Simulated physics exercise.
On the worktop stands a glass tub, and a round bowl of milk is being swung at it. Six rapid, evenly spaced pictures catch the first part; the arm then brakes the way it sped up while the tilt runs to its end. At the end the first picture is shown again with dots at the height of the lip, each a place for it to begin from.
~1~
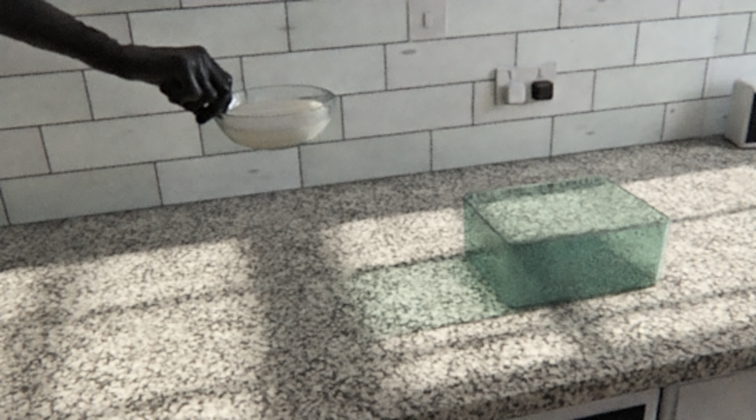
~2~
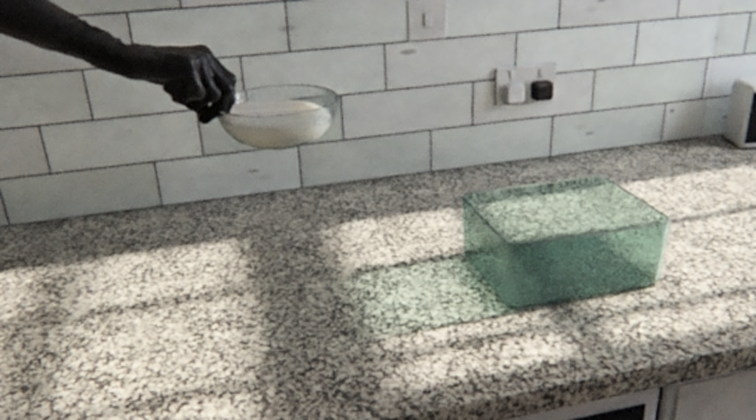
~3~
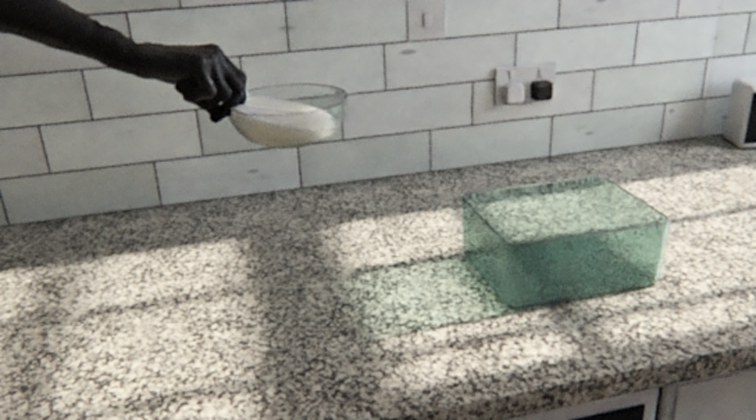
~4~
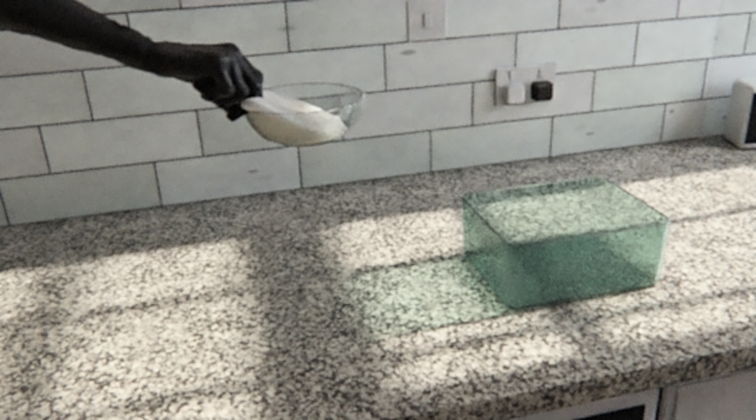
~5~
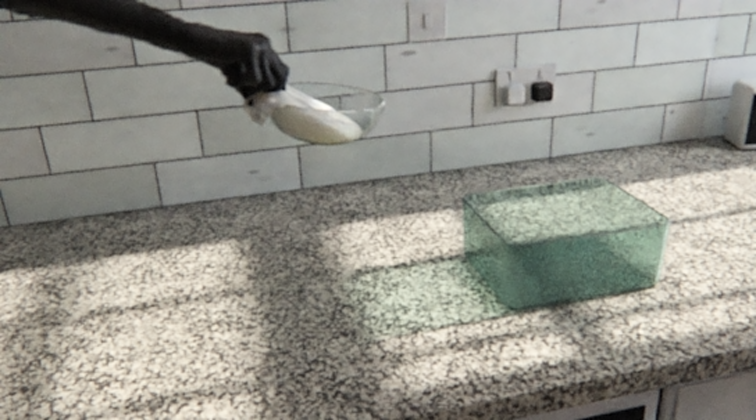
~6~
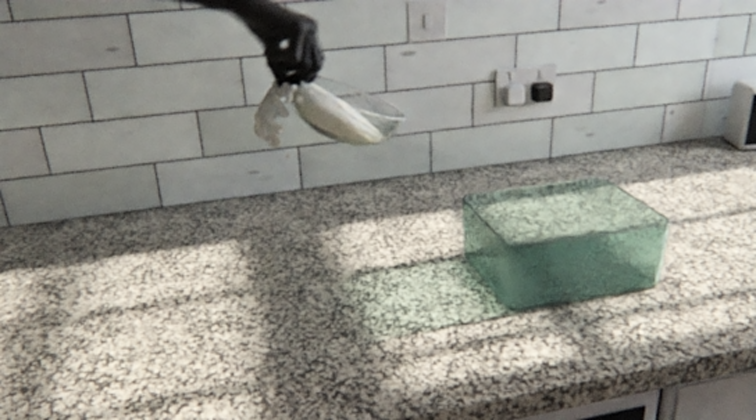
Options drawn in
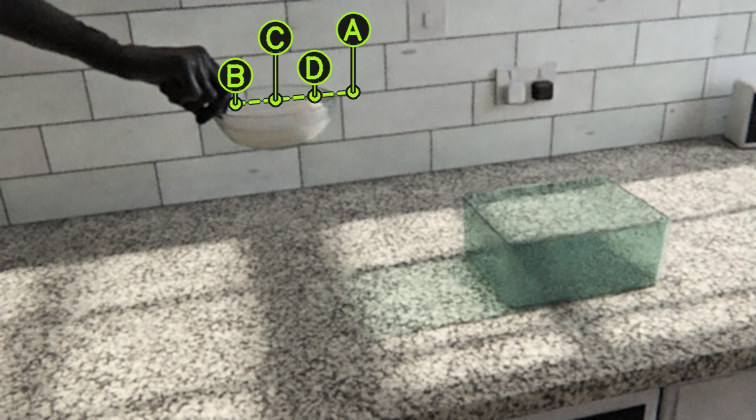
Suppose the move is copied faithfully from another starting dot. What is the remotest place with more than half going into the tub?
Spot A.
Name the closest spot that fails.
D it is.
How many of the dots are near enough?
One.
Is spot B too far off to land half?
Yes.
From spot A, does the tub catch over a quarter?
Yes, clearly.
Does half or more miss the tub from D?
Yes.
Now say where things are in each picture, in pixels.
Upright, lip at (332, 94); tub from (504, 307) to (657, 281); nothing has left yet.
Upright, lip at (335, 93); nothing has left yet.
Upright, lip at (345, 92); nothing has left yet.
Upright, lip at (360, 91); milk is over the rim, down to (239, 107).
Tipped about 7°, lip at (381, 97); milk is over the rim, down to (263, 124).
Tipped about 24°, lip at (401, 112); milk is over the rim, down to (288, 156).
On the marked copy, A at (353, 91); B at (235, 103); C at (275, 99); D at (314, 95).
With A, about 64 % lands in the tub, 28 % falls short and 8 % goes beside or beyond.
With B, about 0 % lands in the tub, 99 % falls short.
With C, about 2 % lands in the tub, 96 % falls short.
With D, about 33 % lands in the tub, 64 % falls short and 4 % goes beside or beyond.
